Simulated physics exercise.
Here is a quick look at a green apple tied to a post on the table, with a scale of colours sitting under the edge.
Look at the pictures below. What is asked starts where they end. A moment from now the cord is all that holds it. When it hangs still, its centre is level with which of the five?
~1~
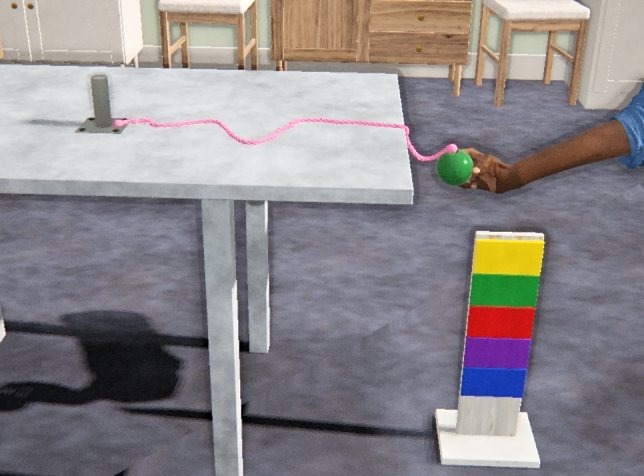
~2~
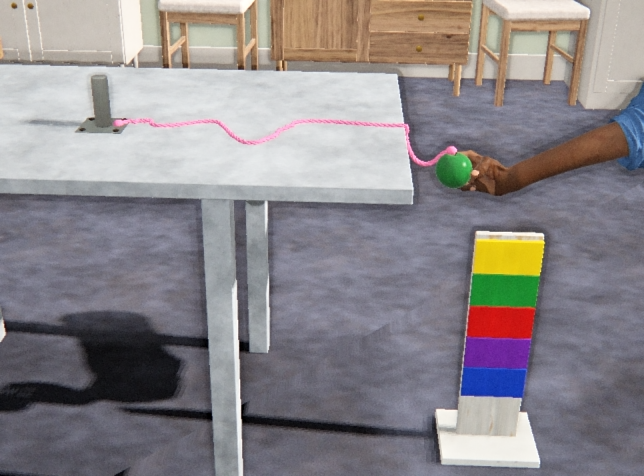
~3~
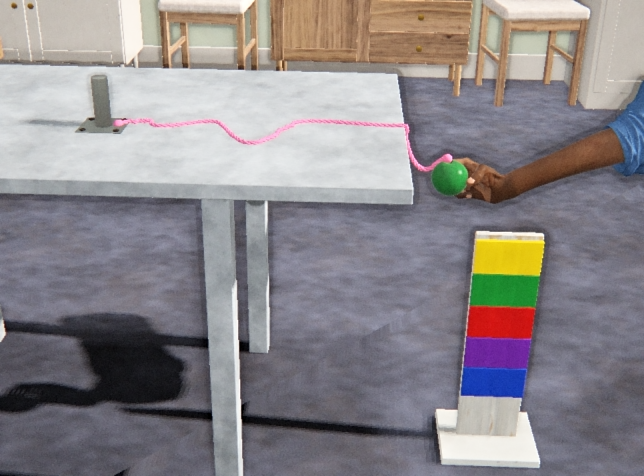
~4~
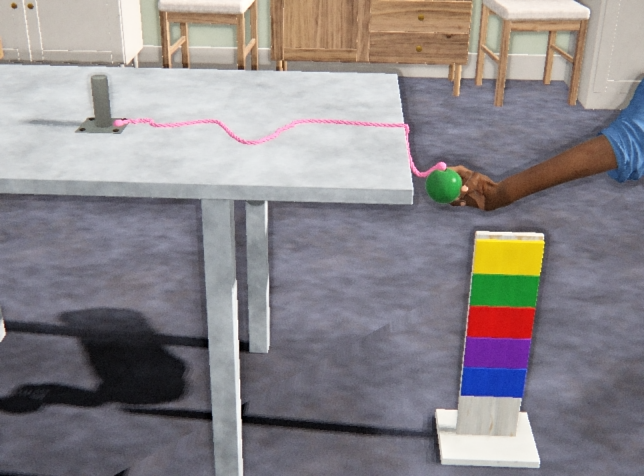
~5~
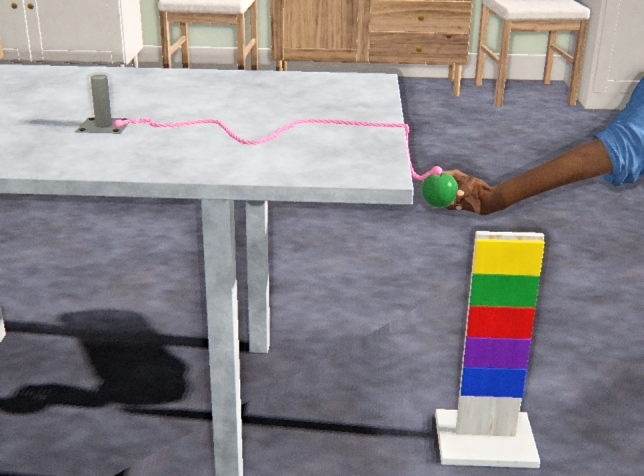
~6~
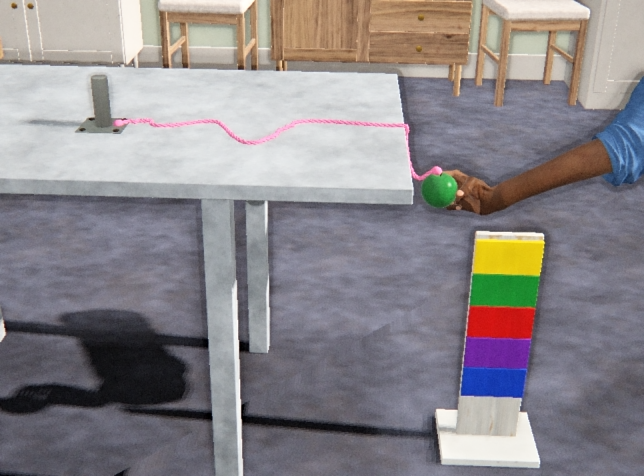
With red.
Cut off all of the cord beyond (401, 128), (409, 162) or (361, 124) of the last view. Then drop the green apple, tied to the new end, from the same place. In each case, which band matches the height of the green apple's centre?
Try by try, the answer is yellow; green; higher than all five.
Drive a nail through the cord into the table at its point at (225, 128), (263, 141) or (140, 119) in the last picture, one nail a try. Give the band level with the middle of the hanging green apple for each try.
Taking the three tries in turn, you'd get green, yellow and red.
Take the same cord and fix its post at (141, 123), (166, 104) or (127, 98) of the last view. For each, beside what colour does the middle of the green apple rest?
Purple; purple; red.
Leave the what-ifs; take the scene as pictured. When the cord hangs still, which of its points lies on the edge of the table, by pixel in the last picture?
The piece you want is at about (298, 122).
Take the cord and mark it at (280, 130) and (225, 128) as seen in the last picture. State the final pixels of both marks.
The first one ends up at (377, 132) and the second one at (274, 129).
A little later, apple near (392, 294); level with green.
Next, apple near (395, 321); level with red.
When it is over, apple near (396, 322); level with red. Its centre hangs level with the red band.
